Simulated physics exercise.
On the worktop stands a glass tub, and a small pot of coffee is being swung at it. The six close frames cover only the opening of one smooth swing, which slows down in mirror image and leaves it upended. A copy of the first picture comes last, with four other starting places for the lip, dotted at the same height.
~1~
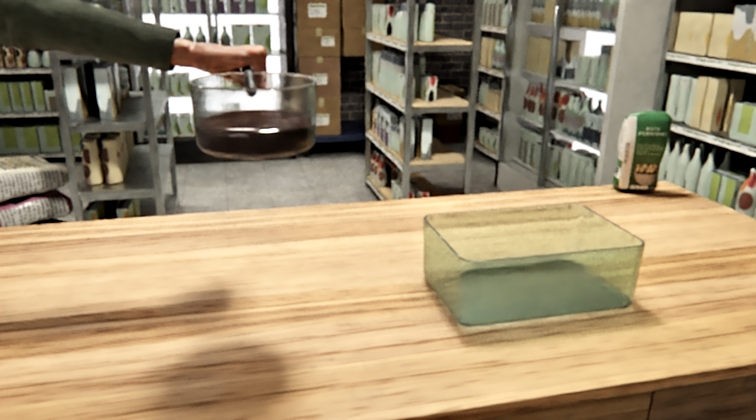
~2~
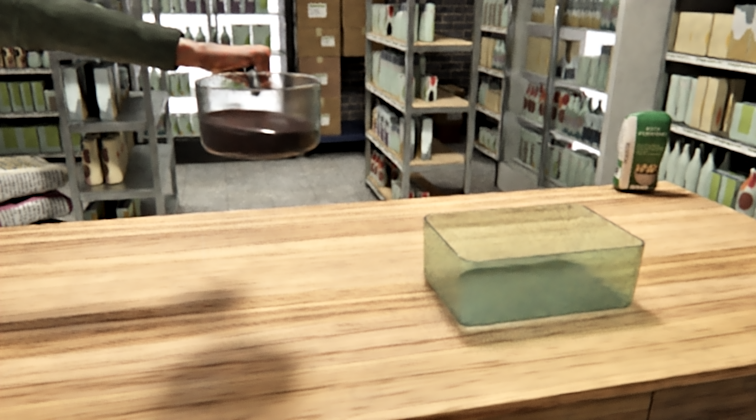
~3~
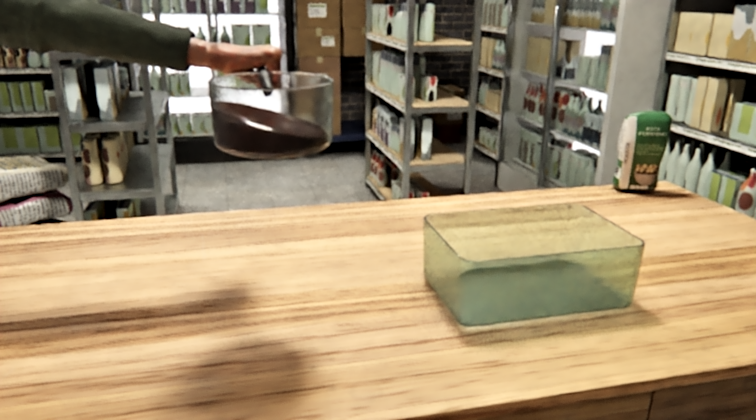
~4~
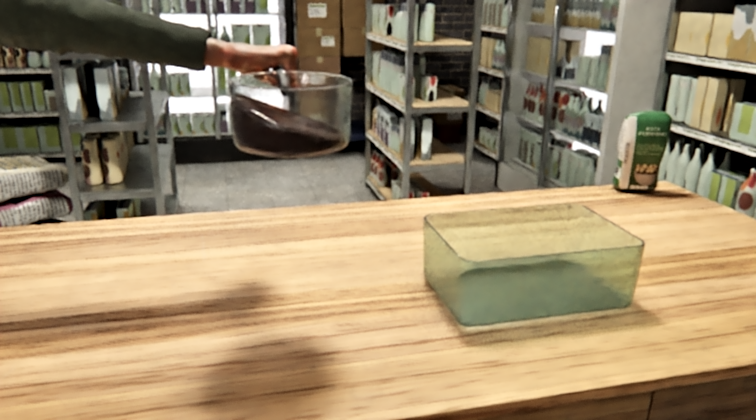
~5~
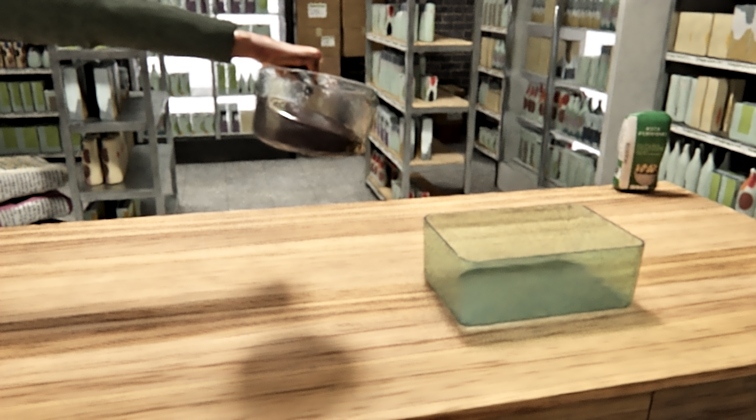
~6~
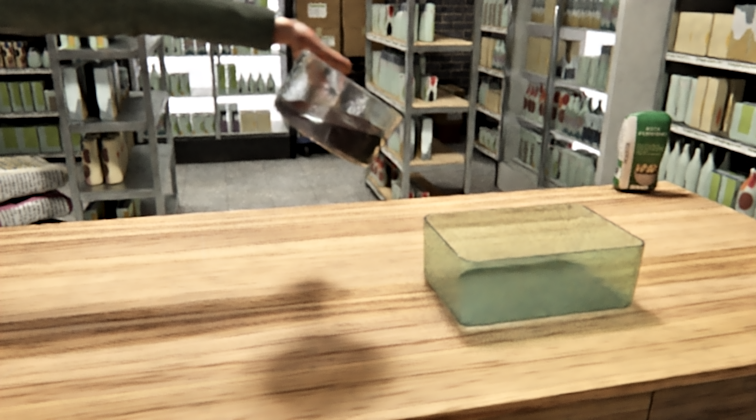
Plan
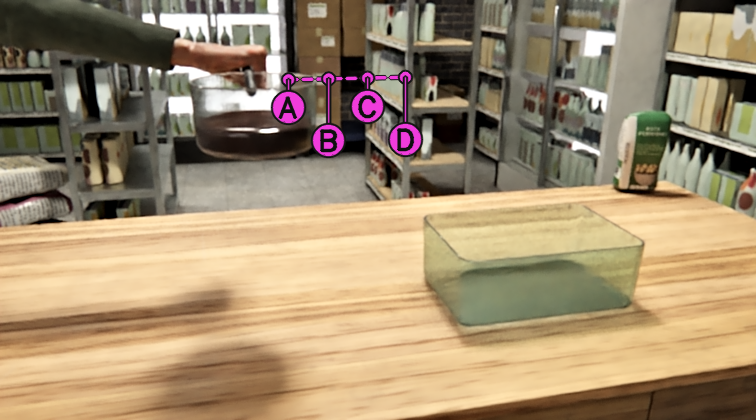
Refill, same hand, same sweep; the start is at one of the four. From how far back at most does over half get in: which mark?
The answer is spot A.
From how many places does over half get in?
All of them.
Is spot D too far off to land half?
No.
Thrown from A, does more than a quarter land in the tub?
Yes, it does.
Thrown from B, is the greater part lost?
No, not at all.
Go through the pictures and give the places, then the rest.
The first picture shows upright, lip at (313, 79); tub from (456, 325) to (629, 304); nothing has left yet.
The second picture shows upright, lip at (317, 79); nothing has left yet.
The third picture shows upright, lip at (330, 78); nothing has left yet.
The fourth picture shows upright, lip at (348, 78); nothing has left yet.
The fifth picture shows tipped about 11°, lip at (375, 89); nothing has left yet.
The sixth picture shows tipped about 34°, lip at (399, 113); nothing has left yet.
On the marked copy, A at (288, 79); B at (328, 78); C at (367, 78); D at (405, 77).
If A is chosen, about 65 % lands in the tub, 24 % falls short and 11 % goes beside or beyond.
If B is chosen, about 83 % lands in the tub, 4 % falls short and 13 % goes beside or beyond.
If C is chosen, about 80 % lands in the tub, 5 % falls short and 15 % goes beside or beyond.
If D is chosen, about 81 % lands in the tub, 12 % falls short and 7 % goes beside or beyond.
